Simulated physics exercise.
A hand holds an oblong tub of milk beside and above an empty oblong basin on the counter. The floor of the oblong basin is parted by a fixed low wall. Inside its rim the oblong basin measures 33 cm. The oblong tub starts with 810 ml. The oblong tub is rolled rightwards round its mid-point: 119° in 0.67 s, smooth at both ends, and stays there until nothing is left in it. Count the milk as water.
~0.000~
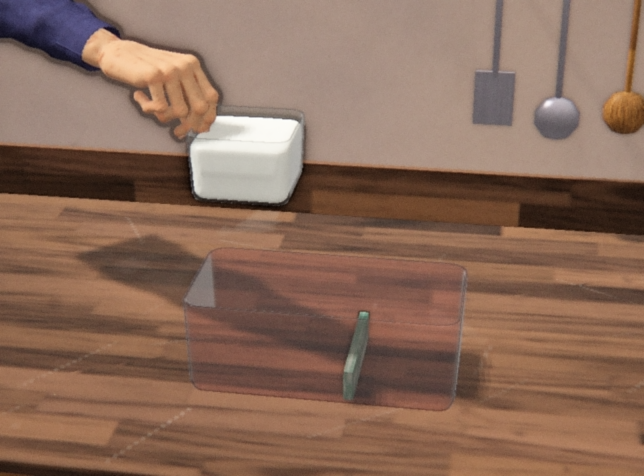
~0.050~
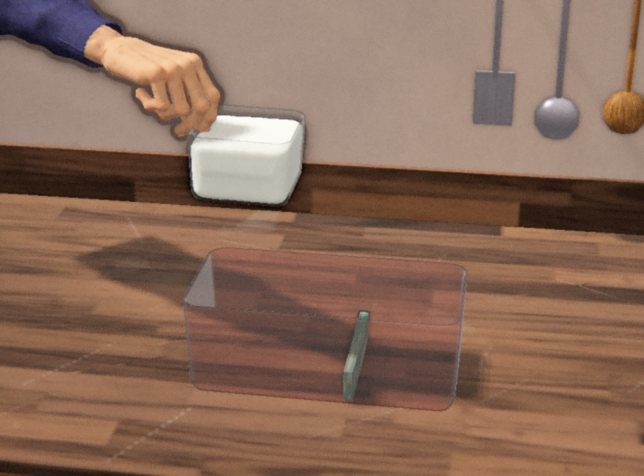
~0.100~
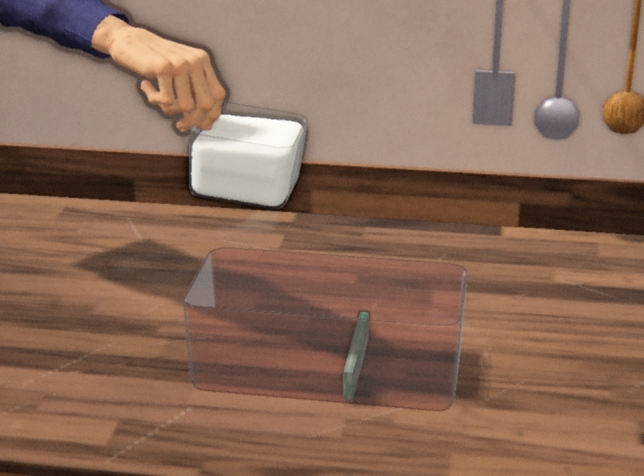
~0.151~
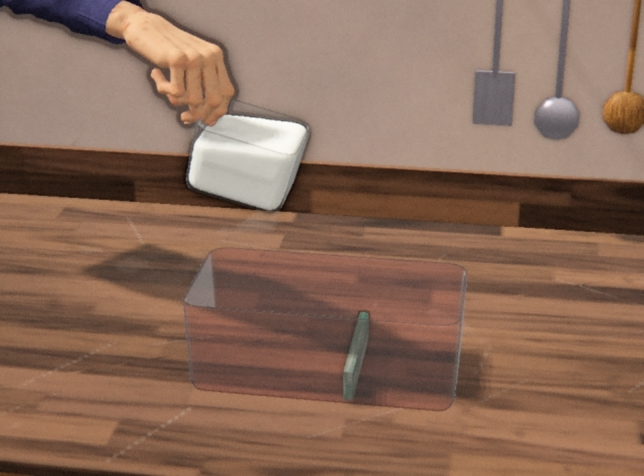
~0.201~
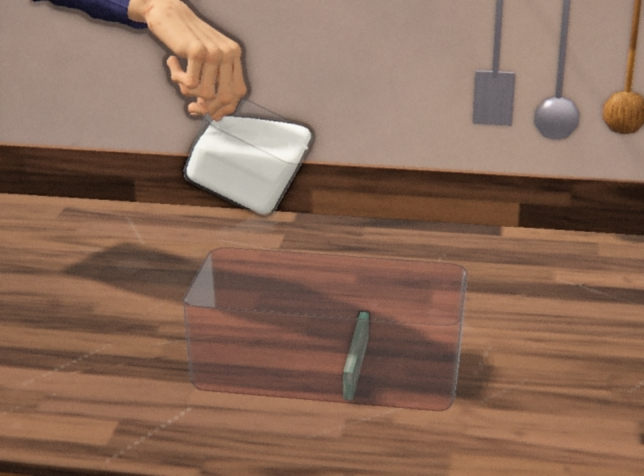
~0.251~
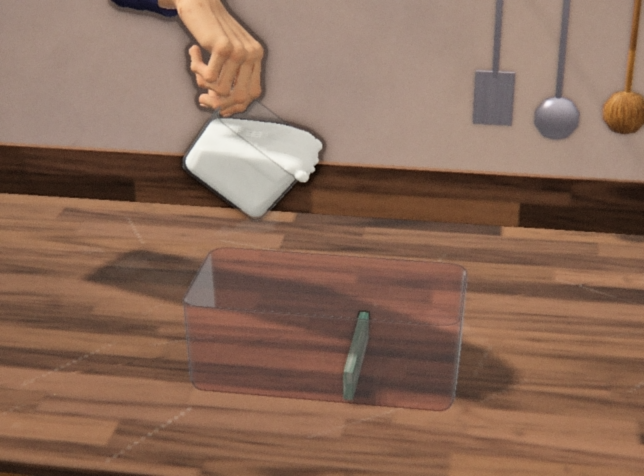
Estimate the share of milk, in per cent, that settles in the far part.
The far part has some 44 per cent.
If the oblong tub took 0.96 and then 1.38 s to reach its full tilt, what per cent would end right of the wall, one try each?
In turn about 60 and 65 per cent.
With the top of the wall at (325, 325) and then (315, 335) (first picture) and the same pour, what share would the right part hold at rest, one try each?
First 75, then 85 per cent.
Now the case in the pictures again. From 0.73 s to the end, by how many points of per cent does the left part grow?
Some 8 per cent.
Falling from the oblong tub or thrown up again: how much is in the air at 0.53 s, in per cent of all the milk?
About 46 per cent.
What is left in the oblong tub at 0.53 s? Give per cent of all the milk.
Near 20 in a hundred.
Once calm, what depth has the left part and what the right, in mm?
Some 14 mm on the left and 20 mm on the right.
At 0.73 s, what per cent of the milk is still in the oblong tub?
About 1 per cent.
By 0.53 s the tilt is 106° and 19 per cent is still to pour, 6 is left of the wall and 29 right of it.
By 0.73 s the tilt is 119° and 1 per cent is still to pour, 46 is left of the wall and 45 right of it.
By 0.94 s the tilt is 119° and 0 per cent is still to pour, 52 is left of the wall and 43 right of it.
By 1.17 s the tilt is 119° and 0 per cent is still to pour, 54 is left of the wall and 44 right of it.
At rest 54 per cent lies left of the wall, 44 right of it and 3 outside.
